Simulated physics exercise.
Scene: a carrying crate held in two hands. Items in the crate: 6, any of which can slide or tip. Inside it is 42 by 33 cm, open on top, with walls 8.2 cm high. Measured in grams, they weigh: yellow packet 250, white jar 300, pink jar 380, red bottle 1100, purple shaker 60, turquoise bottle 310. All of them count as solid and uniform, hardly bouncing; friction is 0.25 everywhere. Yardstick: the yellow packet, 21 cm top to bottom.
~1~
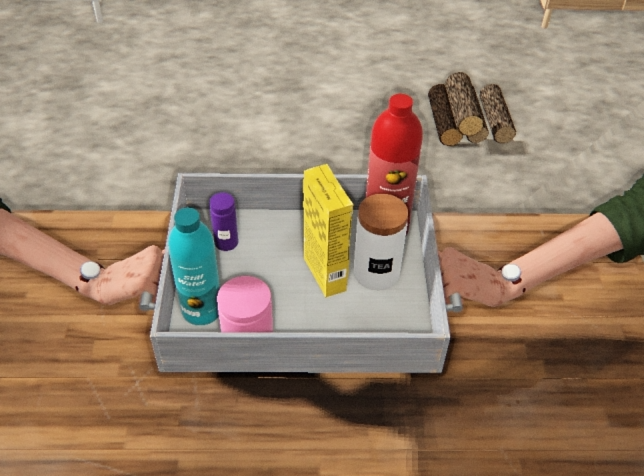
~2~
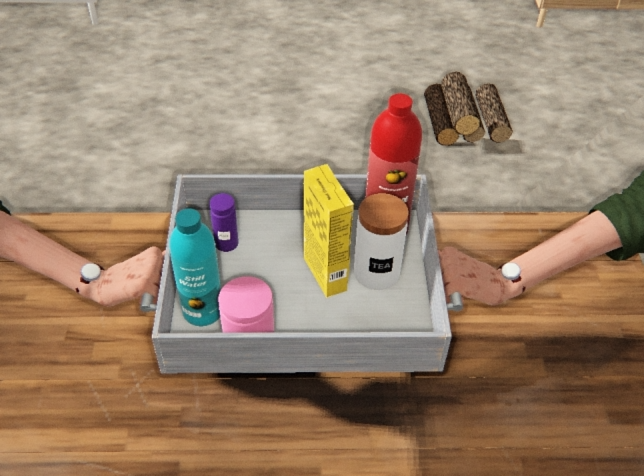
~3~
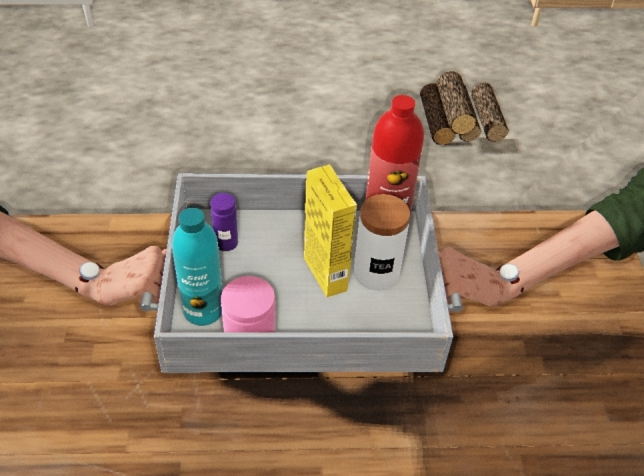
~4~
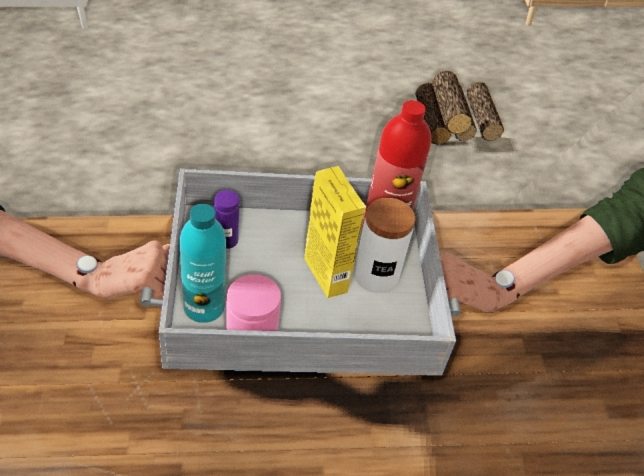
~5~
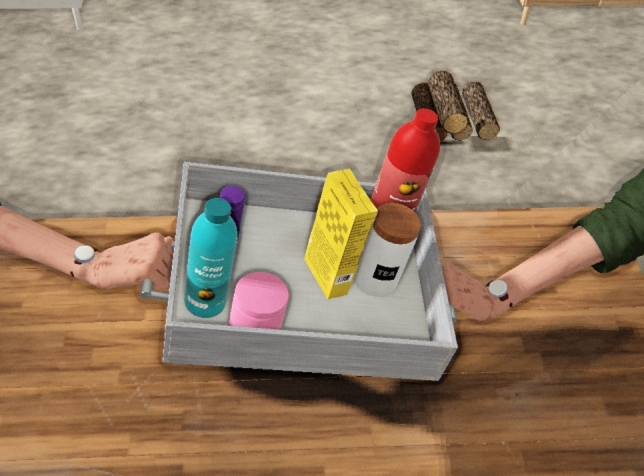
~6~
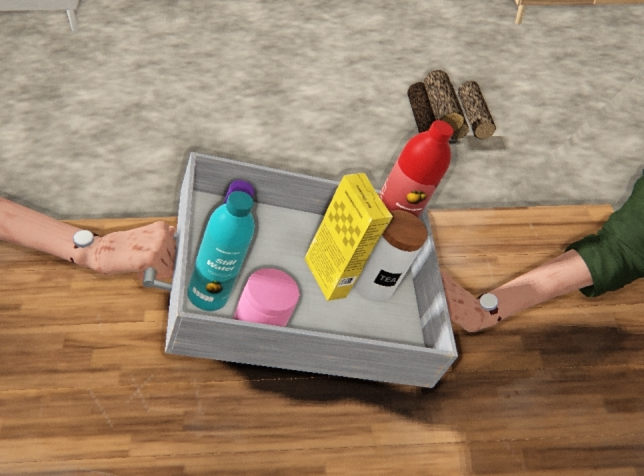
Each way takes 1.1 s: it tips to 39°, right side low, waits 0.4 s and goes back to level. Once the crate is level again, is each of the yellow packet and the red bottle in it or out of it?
Yellow packet - in it; red bottle - in it.
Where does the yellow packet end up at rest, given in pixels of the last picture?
It finishes at roughly (374, 214).
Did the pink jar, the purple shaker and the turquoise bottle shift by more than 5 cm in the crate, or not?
Here is how it goes: The pink jar moves off; next, the purple shaker moves off; last, the turquoise bottle moves off.
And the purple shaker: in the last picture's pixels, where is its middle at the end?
(363, 213), roughly.
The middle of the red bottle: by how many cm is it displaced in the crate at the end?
Roughly 2 cm.
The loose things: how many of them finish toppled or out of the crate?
That makes 0.
Then, 0.30 s later than the last frame, crate tipped 34°, right side down; yellow packet rocked 19° off its seat near (387, 252); red bottle 2 cm from its spot near (424, 216); pink jar 8 cm from its spot.
Then, 0.40 s later than the last frame, crate tipped 37°, right side down; yellow packet rocked 10° off its seat near (390, 255); red bottle 2 cm from its spot near (424, 220); purple shaker rocked 10° off its seat.
Then, 0.60 s later than the last frame, crate tipped 39°, right side down; yellow packet 9 cm from its spot near (393, 252); red bottle 2 cm from its spot near (423, 222); turquoise bottle rocked 6° off its seat.
When it is over, not toppled but over 5 cm from the start, yellow packet, pink jar, purple shaker and turquoise bottle; the other 2 within 5 cm of the start. In the last view, yellow packet near (374, 214), red bottle near (401, 166).
